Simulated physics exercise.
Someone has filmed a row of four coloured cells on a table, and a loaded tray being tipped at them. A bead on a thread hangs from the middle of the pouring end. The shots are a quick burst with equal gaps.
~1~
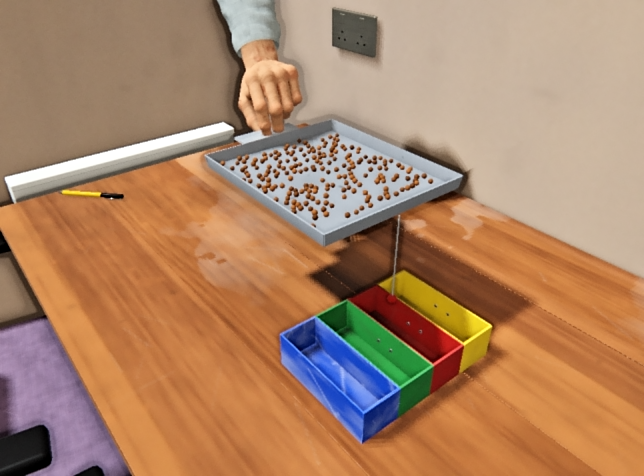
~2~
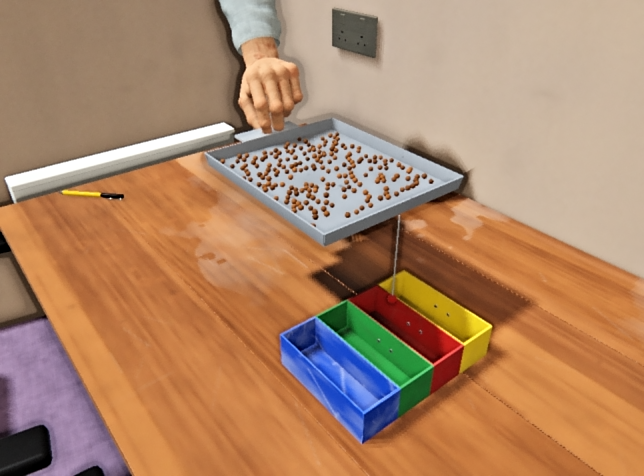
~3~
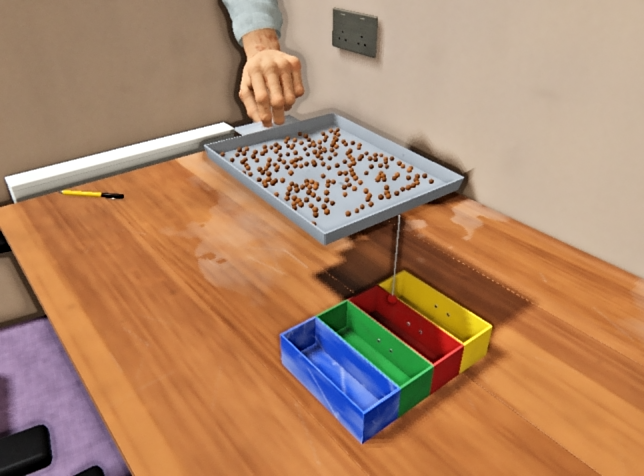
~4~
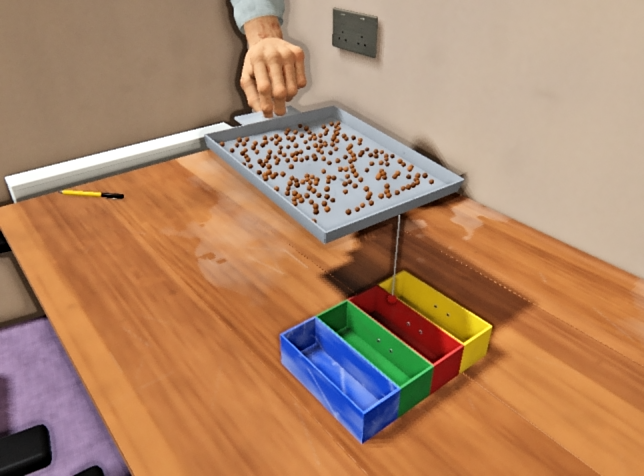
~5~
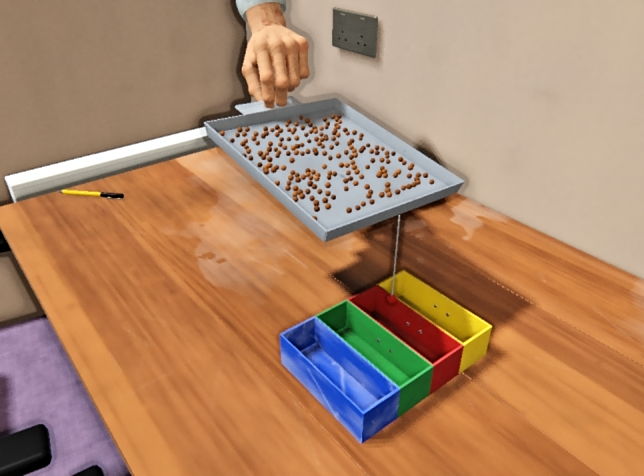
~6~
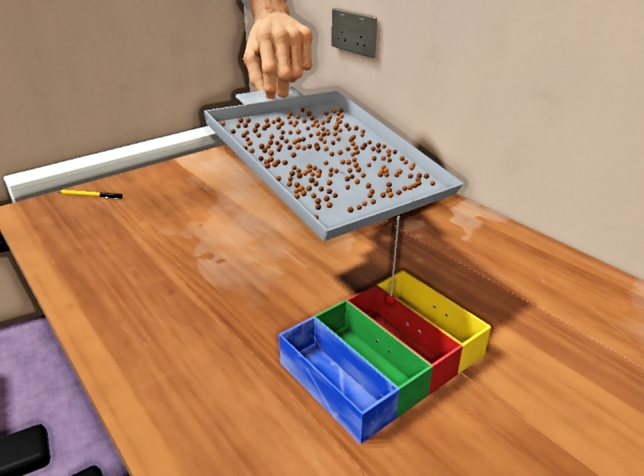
A hand slowly raising the back of a grey tray of small brown balls above blue, green, red and yellow compartments.
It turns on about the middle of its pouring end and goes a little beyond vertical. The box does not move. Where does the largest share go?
The yellow cell gets the most.
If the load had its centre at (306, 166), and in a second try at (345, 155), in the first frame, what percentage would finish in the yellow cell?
About 30 and 30 per cent.
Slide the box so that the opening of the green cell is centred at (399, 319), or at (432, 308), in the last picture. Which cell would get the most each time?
At the first place the yellow one, at the second the cell in red.
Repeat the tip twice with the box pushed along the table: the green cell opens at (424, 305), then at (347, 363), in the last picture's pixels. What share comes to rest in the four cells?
In turn 100 and 10 in a hundred.
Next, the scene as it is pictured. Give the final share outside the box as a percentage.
Close to 60 per cent.
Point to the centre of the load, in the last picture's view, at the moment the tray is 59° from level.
Near (421, 194).
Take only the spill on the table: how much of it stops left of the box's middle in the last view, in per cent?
Close to 0 per cent.
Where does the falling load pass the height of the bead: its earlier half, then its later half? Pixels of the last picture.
At about (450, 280), then at (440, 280).
Just after the last frame, tray tipped steeply; almost all on the tray; just a few in the yellow cell; about a tenth falling or outside the box.
A moment on, tray tipped right over; roughly two thirds on the tray; just a few in the yellow cell; just a few in the red cell; roughly a third falling or outside the box.
Further on, tray tipped past a quarter turn; roughly a third in the yellow cell; about a tenth in the red cell; just a few in the green cell; roughly half falling or outside the box.
When it is over, tray tipped past a quarter turn; roughly a third in the yellow cell; about a tenth in the red cell; just a few in the green cell; not one in the blue cell; roughly half outside the box.
